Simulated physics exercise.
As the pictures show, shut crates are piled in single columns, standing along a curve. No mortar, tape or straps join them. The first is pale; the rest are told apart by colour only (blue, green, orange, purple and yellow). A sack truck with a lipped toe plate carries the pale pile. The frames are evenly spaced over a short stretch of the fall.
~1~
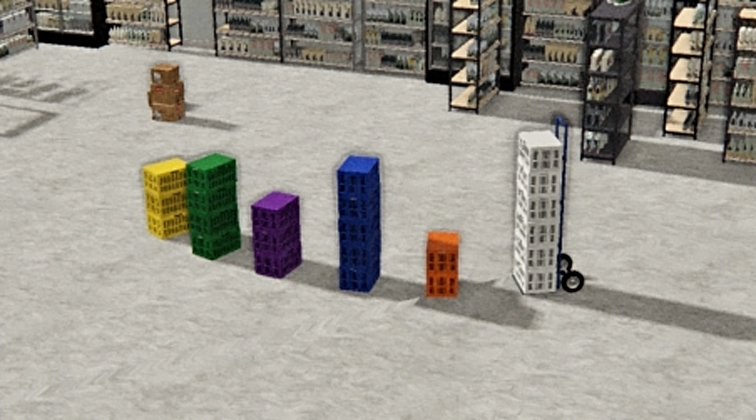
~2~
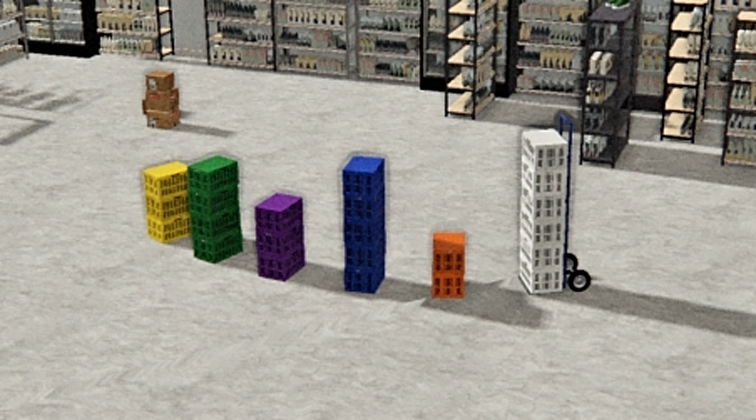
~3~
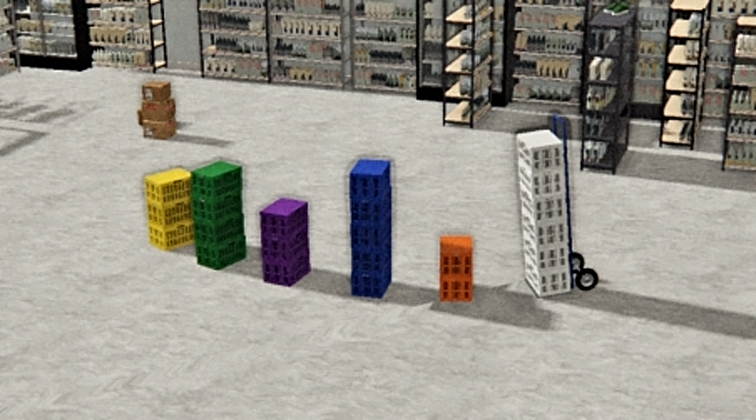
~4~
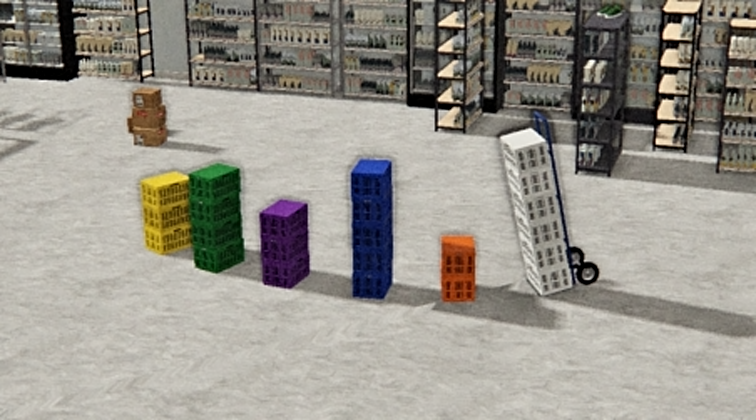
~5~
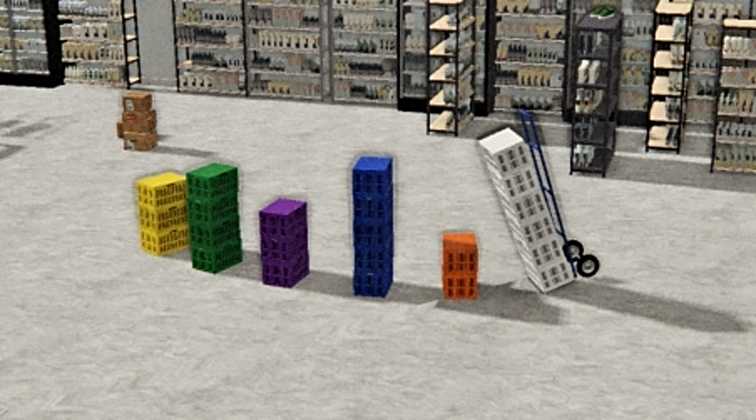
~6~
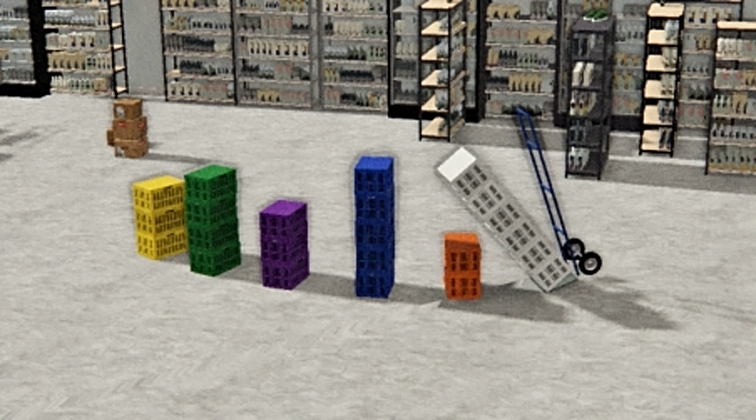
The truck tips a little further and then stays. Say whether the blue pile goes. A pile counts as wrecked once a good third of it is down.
That pile survives.
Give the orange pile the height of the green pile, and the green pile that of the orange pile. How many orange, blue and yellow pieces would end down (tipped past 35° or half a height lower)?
Down at the end: Orange 4, blue 4, yellow 0.
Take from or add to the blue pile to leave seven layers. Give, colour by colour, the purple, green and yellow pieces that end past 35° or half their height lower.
By colour: Purple 0, green 0, yellow 0.
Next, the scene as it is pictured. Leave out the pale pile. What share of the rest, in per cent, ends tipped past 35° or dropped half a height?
About 0 per cent.
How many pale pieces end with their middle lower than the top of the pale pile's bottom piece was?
5 pale pieces.
Just after the last frame, 6 of the pale pile down; none of the 5 blue crates down (0 of 17 in all colours); top blue crate unmoved; top orange crate moved a little.
A moment on, 6 of the pale pile down; none of the 5 blue crates down (0 of 17 in all colours); top blue crate moved a little; top orange crate moved half its height.
When it is over, 6 of the pale pile down; none of the 5 blue crates down (0 of 17 in all colours); top blue crate moved a little; top orange crate moved half its height. In pixels of the last frame, middles, top blue crate near (368, 176), top orange crate near (451, 253).
